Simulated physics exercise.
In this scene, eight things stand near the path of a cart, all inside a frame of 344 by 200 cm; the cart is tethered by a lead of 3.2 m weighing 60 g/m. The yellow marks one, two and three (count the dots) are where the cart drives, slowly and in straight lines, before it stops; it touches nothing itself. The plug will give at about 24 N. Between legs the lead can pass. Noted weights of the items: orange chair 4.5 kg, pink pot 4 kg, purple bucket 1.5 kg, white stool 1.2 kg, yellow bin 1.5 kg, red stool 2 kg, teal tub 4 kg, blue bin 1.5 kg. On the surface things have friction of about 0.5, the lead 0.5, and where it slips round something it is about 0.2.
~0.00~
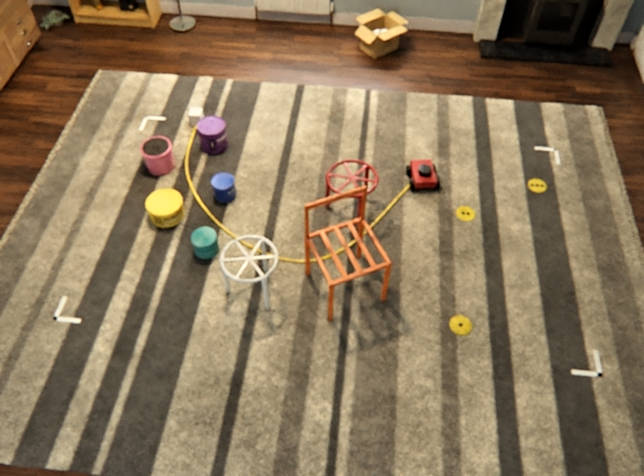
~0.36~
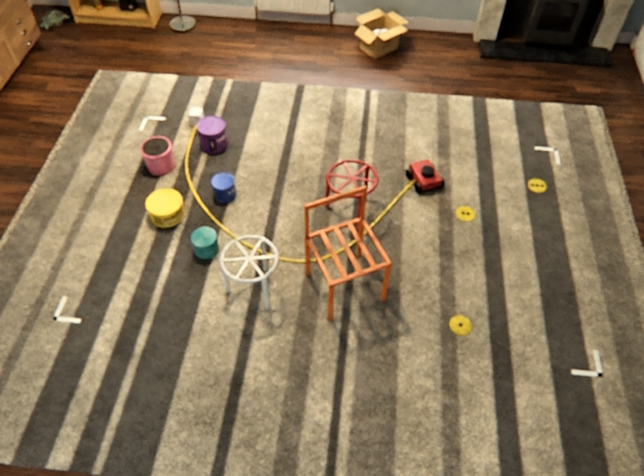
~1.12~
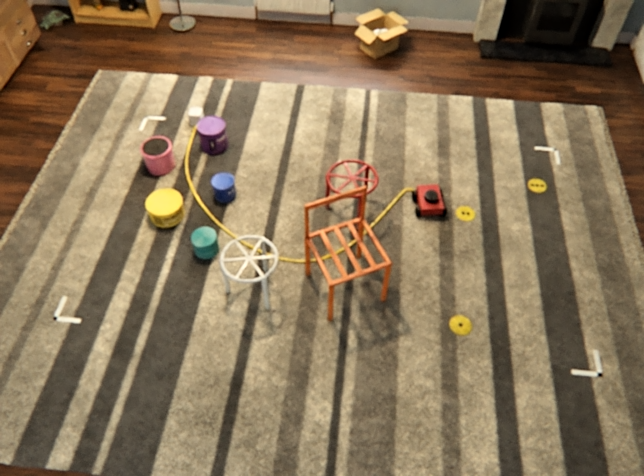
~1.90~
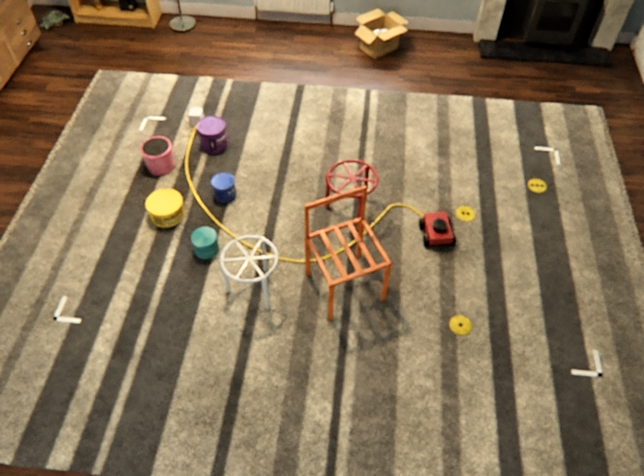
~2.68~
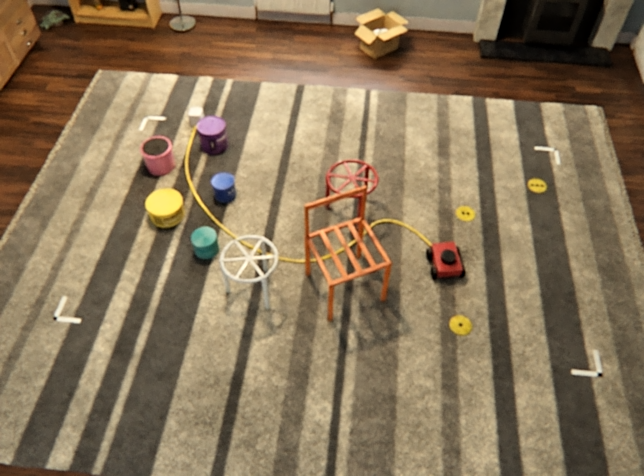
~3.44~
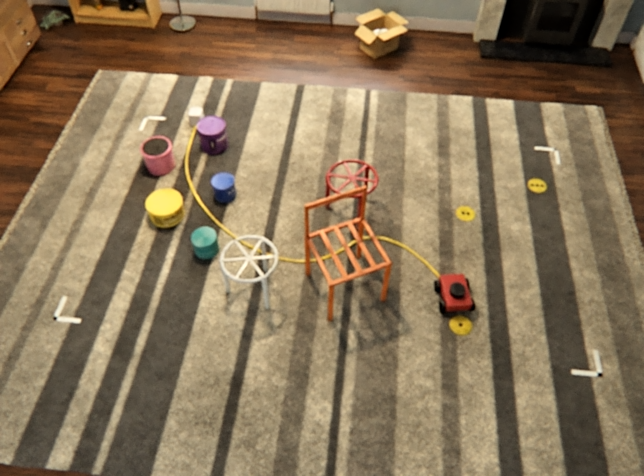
An orange chair stood on a striped rug among stools and colourful tubs while a small red cart, trailing a yellow lead that passed under the chair, rolled slowly down the right side.
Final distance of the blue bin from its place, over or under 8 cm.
Over.
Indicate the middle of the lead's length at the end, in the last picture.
Around (331, 210).
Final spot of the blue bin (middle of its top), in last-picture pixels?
The top finishes roughly at pixel (249, 165) of the last view.
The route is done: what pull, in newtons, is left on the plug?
It comes out close to 10 N.
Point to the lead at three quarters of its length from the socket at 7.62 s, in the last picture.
Roughly (396, 223).
After 4.8 s, cart at (462, 293), lead slack at the fixed end; nothing else has moved.
After 6.2 s, cart at (464, 237), lead slack at the fixed end; nothing else has moved.
After 7.6 s, cart at (494, 201), lead slack at the fixed end; nothing else has moved.
After 9.0 s, cart at (534, 185), 11 N at the fixed end; blue bin 24 cm off its start, red stool 8 cm off its start.
After 9.4 s, cart at (534, 185), 10 N at the fixed end; blue bin 24 cm off its start at (249, 165), red stool 8 cm off its start at (351, 168).
